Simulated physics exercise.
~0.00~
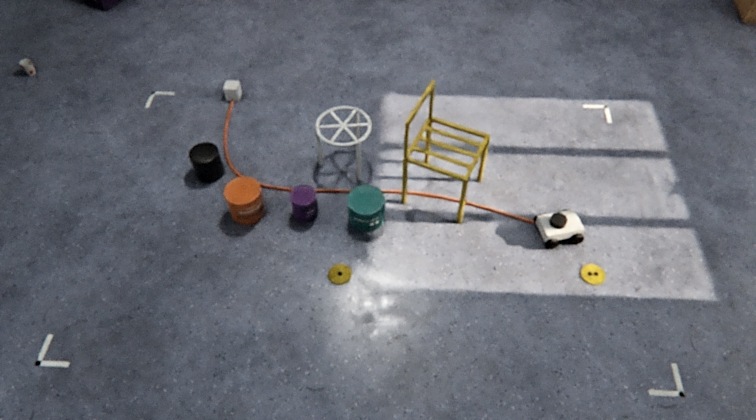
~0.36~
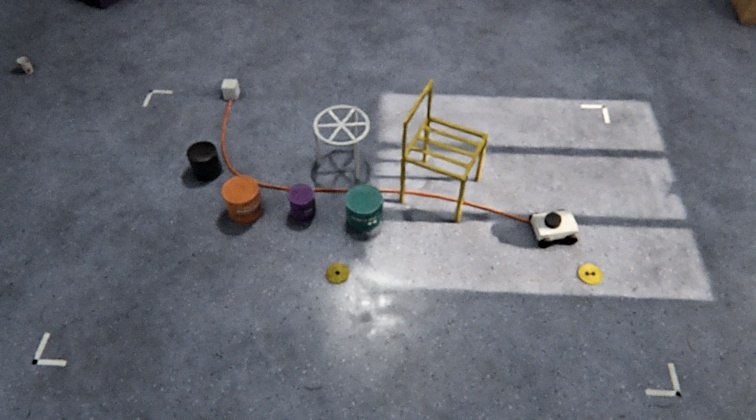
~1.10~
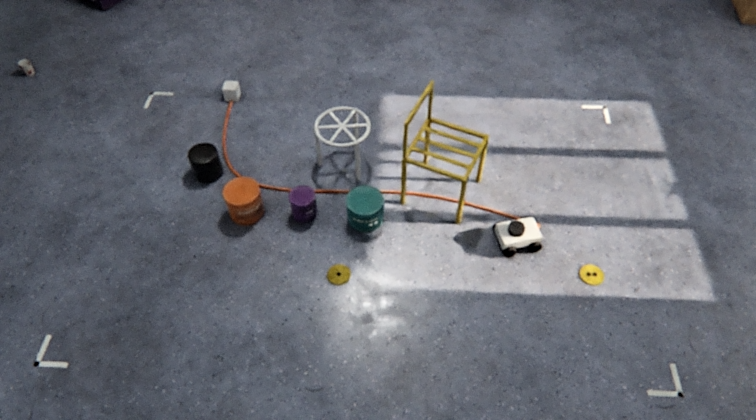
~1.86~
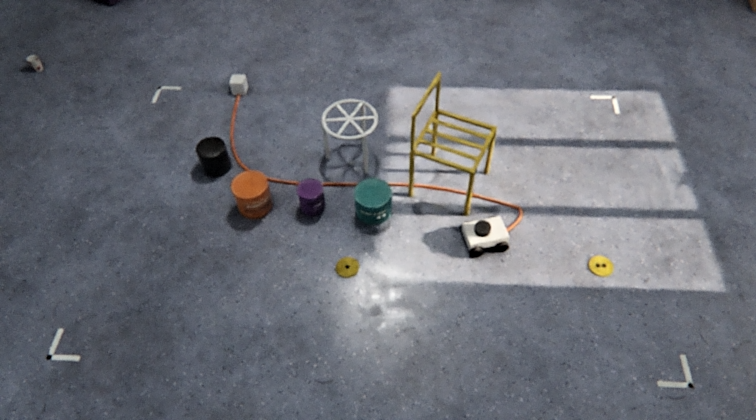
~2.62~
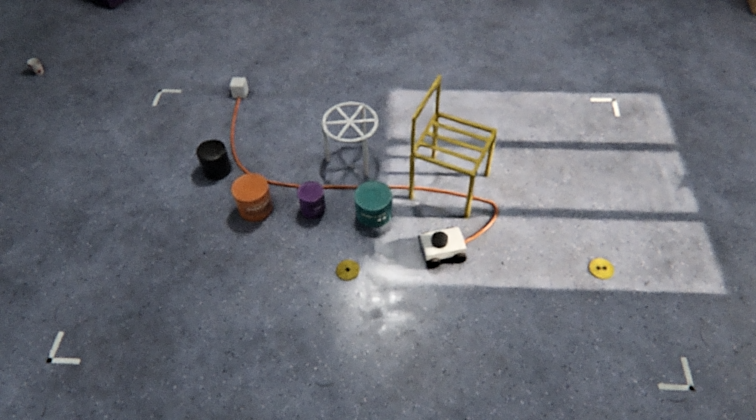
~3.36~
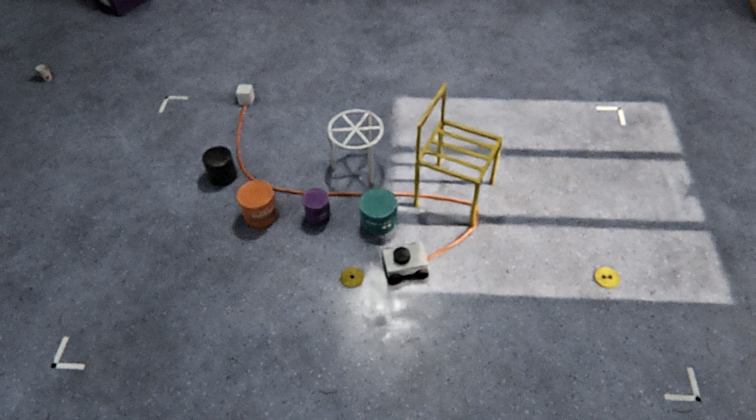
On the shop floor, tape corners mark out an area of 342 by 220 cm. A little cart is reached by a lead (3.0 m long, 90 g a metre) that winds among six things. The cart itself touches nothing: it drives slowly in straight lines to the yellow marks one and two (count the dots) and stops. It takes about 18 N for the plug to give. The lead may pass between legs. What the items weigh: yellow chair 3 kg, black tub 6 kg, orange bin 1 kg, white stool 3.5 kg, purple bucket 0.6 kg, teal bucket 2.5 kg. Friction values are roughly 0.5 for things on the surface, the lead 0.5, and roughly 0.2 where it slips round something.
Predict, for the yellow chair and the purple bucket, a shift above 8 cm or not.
Prediction: Yellow chair - barely budges; purple bucket - barely budges.
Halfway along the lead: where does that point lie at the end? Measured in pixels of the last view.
Approximate pixel position: (383, 195).
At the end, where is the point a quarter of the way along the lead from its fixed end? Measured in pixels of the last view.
That spot lies close to pixel (286, 161) in the last view.
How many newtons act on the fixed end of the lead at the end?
About 0 N.
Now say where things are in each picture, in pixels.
The first frame shows yellow chair (447, 146); purple bucket (303, 195); marks (340, 274) (593, 275); lead runs through (227, 124) (334, 191) (517, 217); cart (565, 231).
In the second frame, lead runs through (225, 123) (332, 190) (515, 217); cart (559, 231).
In the third frame, lead runs through (226, 125) (333, 191); cart (524, 239).
In the fourth frame, lead runs through (233, 118) (341, 184) (521, 212); cart (491, 238).
In the fifth frame, lead runs through (234, 121) (341, 187) (488, 226); cart (450, 249).
The sixth frame shows yellow chair (460, 149); purple bucket (315, 198); lead runs through (240, 128) (346, 194) (454, 244); cart (413, 264).
At 4.8 s, cart at (373, 276), lead slack at the fixed end; nothing else has moved.
At 6.1 s, cart at (455, 276), lead slack at the fixed end; nothing else has moved.
At 7.5 s, cart at (539, 276), lead slack at the fixed end; nothing else has moved.
At 8.9 s, cart at (607, 276), lead slack at the fixed end; nothing else has moved.
At 9.3 s, cart at (607, 276), lead slack at the fixed end; yellow chair 0 cm off its start at (459, 149), purple bucket 0 cm off its start at (315, 198).
